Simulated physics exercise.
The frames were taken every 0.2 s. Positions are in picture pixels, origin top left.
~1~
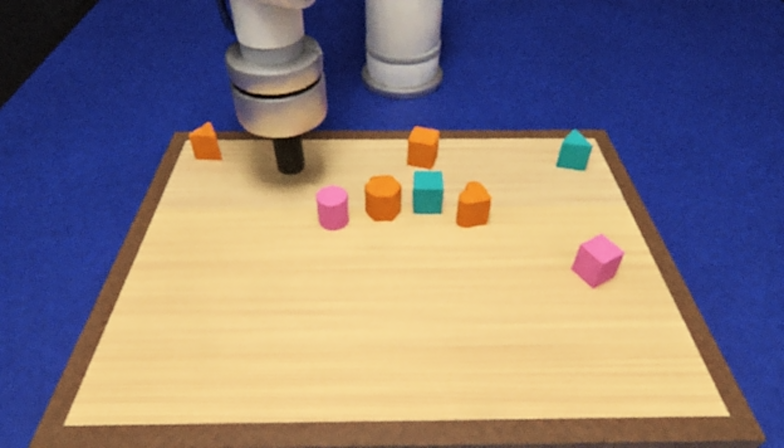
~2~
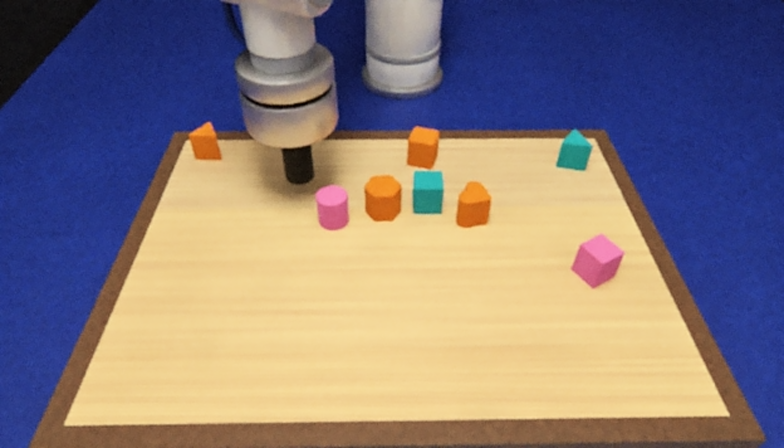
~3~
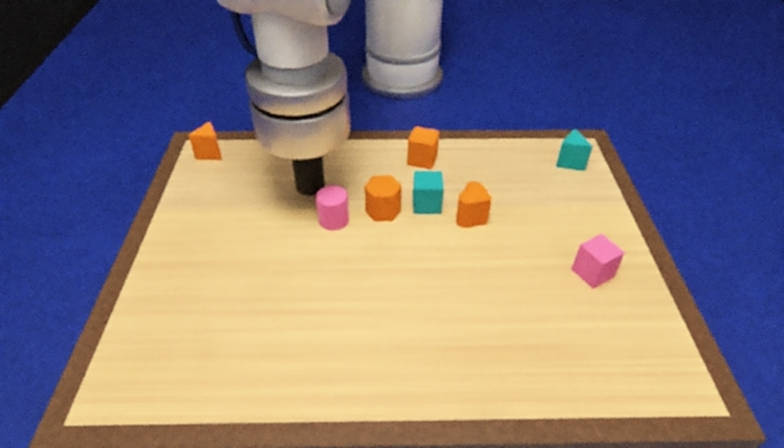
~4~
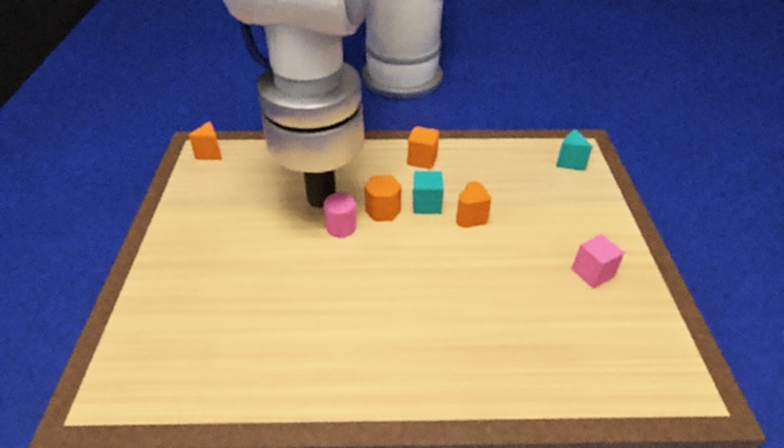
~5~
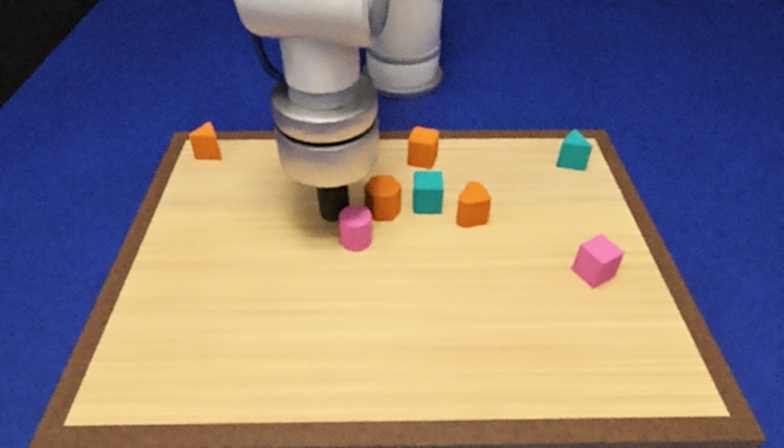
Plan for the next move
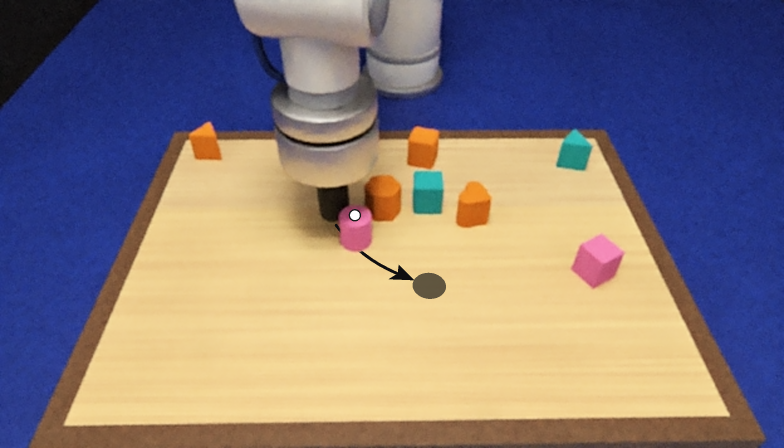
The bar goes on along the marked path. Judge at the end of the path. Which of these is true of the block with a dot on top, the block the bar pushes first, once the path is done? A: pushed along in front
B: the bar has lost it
I'll go with A - pushed along in front.
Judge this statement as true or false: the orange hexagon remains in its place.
Answer: True.
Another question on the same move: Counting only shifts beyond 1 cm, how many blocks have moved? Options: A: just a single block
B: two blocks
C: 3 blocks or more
A - just a single block.
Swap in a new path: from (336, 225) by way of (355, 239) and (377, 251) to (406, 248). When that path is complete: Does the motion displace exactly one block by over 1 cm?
I'd say yes.
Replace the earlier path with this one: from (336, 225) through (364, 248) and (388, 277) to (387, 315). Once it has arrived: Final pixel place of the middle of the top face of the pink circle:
I'd say the pink circle ends with its top centre at (426, 271).
The line goes from (336, 225) via (358, 249) and (390, 270), ending at (429, 286); the dot is on the pink circle.
What follows on the original path. One third of the way, bar at (358, 236); pink circle at (384, 237).
Two thirds of the way, bar at (390, 257); pink circle at (422, 256).
At the end, bar at (430, 272); pink circle at (465, 271); orange hexagon unmoved.
